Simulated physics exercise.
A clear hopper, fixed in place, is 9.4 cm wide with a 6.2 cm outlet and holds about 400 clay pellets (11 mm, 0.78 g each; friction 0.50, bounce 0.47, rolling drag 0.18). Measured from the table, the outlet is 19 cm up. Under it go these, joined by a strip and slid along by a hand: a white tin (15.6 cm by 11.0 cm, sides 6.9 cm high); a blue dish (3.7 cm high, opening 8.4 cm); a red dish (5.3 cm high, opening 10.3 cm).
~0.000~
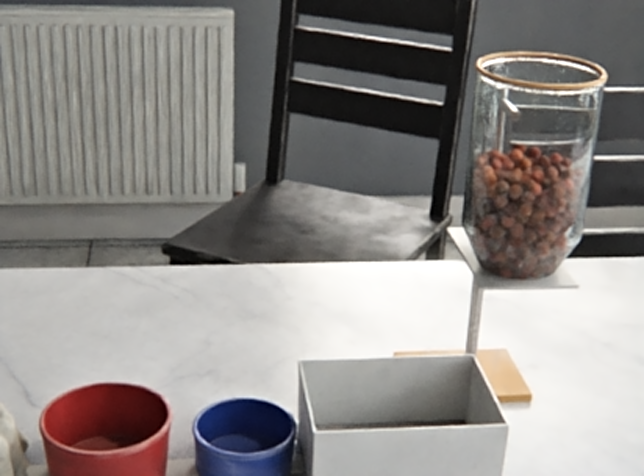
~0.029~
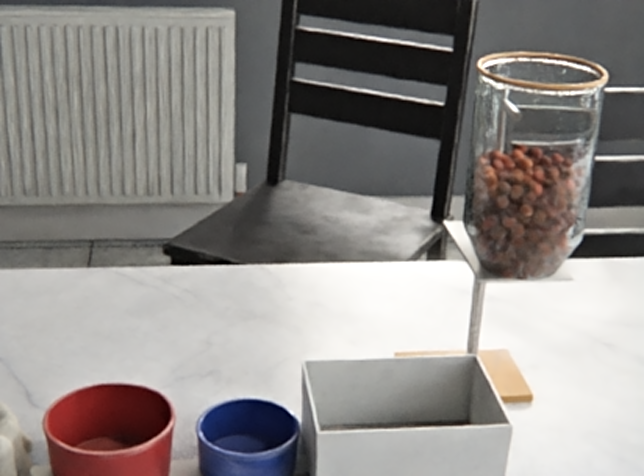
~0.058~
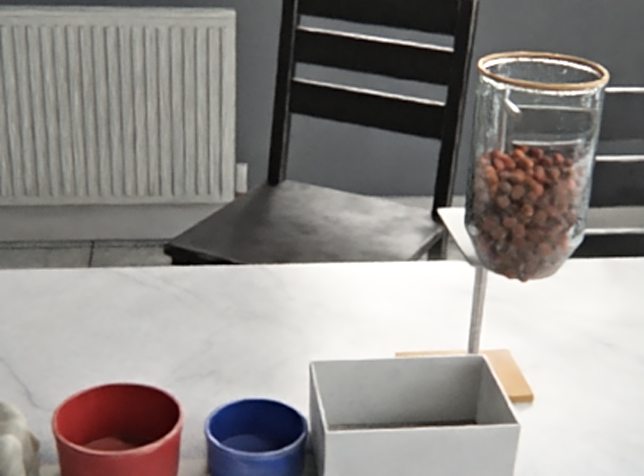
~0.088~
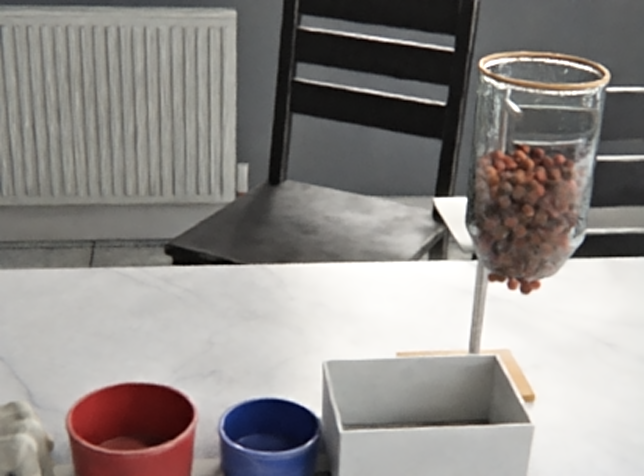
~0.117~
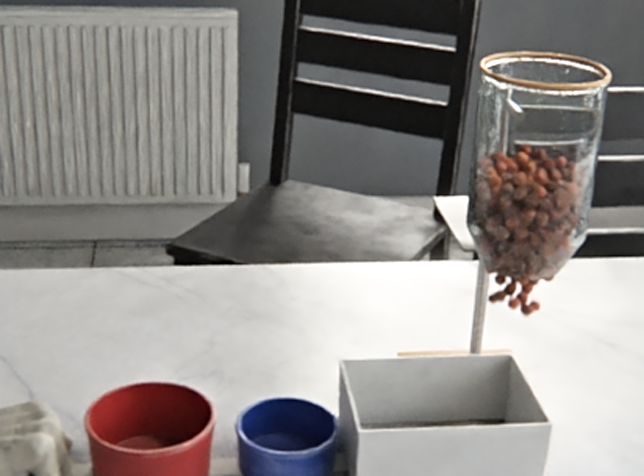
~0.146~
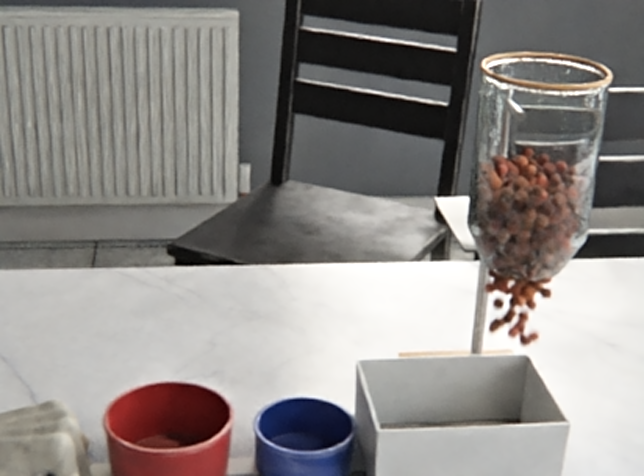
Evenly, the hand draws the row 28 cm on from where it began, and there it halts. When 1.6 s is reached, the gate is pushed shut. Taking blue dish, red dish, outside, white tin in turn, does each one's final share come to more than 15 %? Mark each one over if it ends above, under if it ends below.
Blue dish over, red dish under, outside over, white tin over.
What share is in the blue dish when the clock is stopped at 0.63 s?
Roughly 35 percent.
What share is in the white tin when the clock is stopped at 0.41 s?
Near 35 per cent so far.
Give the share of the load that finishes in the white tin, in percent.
35 %, about.
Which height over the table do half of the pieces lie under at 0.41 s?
Around 14 cm above the table.
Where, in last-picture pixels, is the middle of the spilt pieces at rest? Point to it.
Resting centre: Near (506, 442) px.
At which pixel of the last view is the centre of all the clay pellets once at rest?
(574, 442) or so.
After 0.41 s, white tin 35 %, blue dish 5 %, hopper 40 %, in the air 20 %; middle of all pieces on or above the table near (529, 330).
After 0.63 s, white tin 35 %, blue dish 35 %, outside 10 %, in the air 20 %; middle of all pieces on or above the table near (582, 413).
After 0.83 s, white tin 35 %, blue dish 35 %, red dish 5 %, outside 25 %; middle of all pieces on or above the table near (591, 437).
Then, at 1.02 s, white tin 35 %, blue dish 35 %, red dish 5 %, outside 25 %; middle of all pieces on or above the table near (592, 438).
At rest (2.2 s), white tin 35 %, blue dish 35 %, red dish 5 %, hopper 0 %, outside 25 %.
